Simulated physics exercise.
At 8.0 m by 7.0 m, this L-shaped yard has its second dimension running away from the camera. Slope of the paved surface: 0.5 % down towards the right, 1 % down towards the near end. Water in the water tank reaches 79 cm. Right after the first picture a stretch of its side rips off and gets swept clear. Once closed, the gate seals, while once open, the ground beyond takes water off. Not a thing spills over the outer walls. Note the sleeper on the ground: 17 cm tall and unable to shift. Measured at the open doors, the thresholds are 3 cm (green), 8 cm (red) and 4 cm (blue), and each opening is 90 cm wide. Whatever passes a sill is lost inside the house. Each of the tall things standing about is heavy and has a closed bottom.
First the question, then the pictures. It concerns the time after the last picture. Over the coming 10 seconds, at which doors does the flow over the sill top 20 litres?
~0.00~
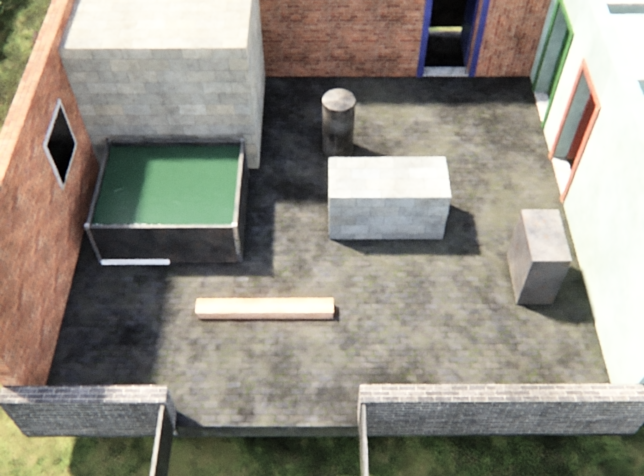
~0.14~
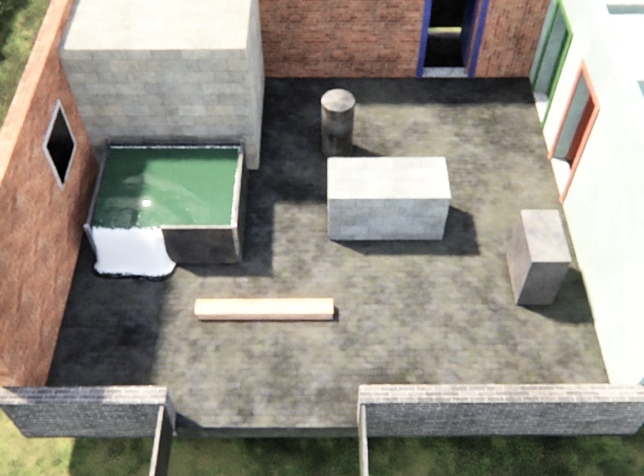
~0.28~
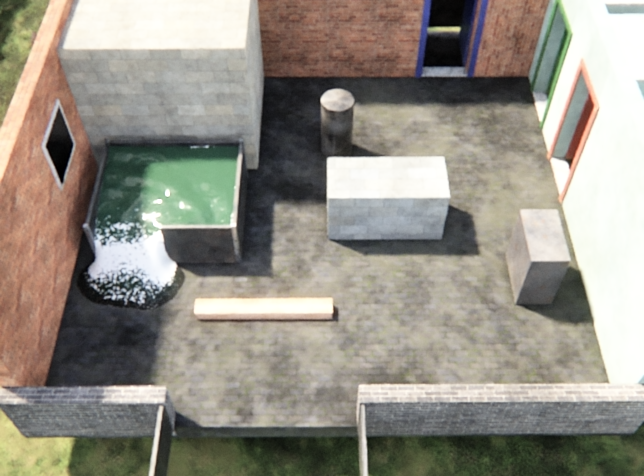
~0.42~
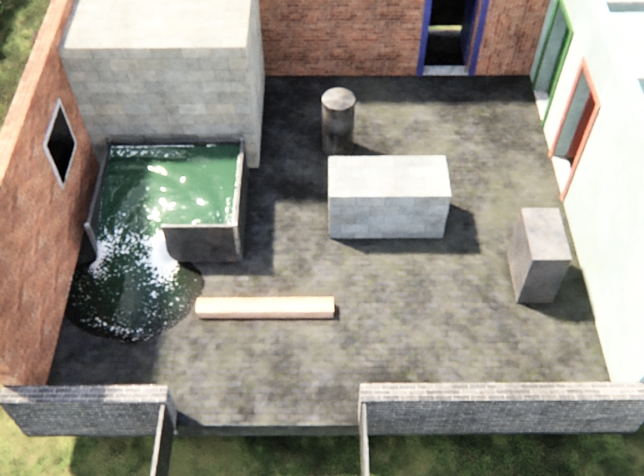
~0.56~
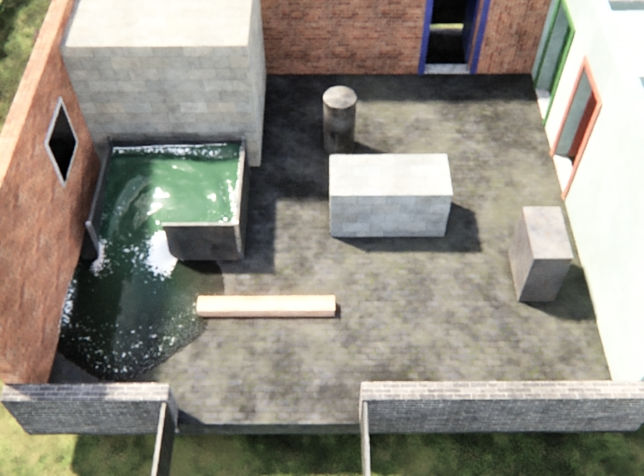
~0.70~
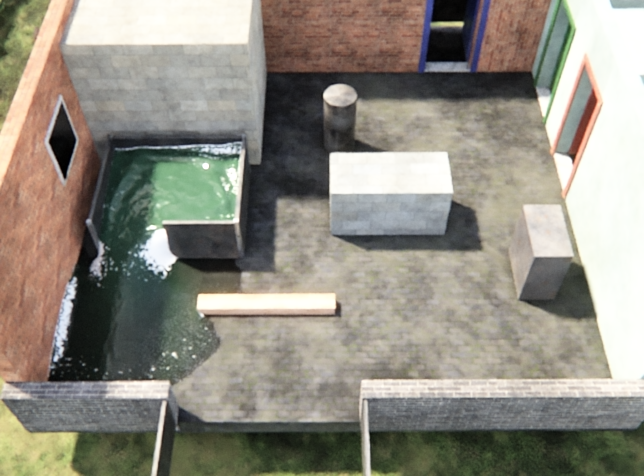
Door by door: The green door stays at or below that amount; the red door stays at or below that amount; the blue door stays at or below that amount.
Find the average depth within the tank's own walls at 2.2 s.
39 cm.
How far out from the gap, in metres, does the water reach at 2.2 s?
Around 4.0 metres.
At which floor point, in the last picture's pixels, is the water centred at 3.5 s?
Pixel position near (190, 293).
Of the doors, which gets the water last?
The blue one.
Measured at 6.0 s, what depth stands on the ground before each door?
Depths in cm: Green 0, red 1, blue 0.
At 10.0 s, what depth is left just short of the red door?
About 4.0 centimetres.
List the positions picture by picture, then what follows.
The water tank at (170, 185) is whole and still, 79 cm deep, in the first picture.
The front is at (98, 271), 0.6 m from the gap at (133, 248); 0.3 m2 of floor is under water; 79 cm left at the back of the water tank, in the second picture.
Water pours out at (133, 250) and has run 0.9 m, to (161, 300); deepest outside 49 cm, 79 cm at the water tank's back, in the third picture.
The front is at (136, 337), 1.4 m from the gap at (134, 250); 2.2 m2 of floor is under water; 74 cm left at the back of the water tank, in the fourth picture.
Water pours out at (136, 248) and has run 2.0 m, to (102, 372); deepest outside 46 cm, 67 cm at the water tank's back, in the fifth picture.
The front is at (82, 405), 2.6 m from the gap at (136, 246); 5.1 m2 of floor is under water; 68 cm left at the back of the water tank, in the sixth picture.
After 1.4 s water covers 15 % of the floor and is deepest (64 cm) near (43, 406); green door not reached, red door not reached, blue door not reached.
After 2.2 s water covers 20 % of the floor and is deepest (49 cm) near (43, 406); green door not reached, red door not reached, blue door not reached.
After 3.5 s water covers 35 % of the floor and is deepest (30 cm) near (95, 405); green door not reached, red door not reached, blue door not reached.
After 6.0 s water covers 50 % of the floor and is deepest (24 cm) near (609, 381); green door not reached, red door not reached, blue door not reached.
After 10.0 s water covers 80 % of the floor and is deepest (14 cm) near (542, 305); green door 3 cm at the sill, 1 L in, red door 4 cm at the sill, 0 L in, blue door 6 cm at the sill, 1 L in.
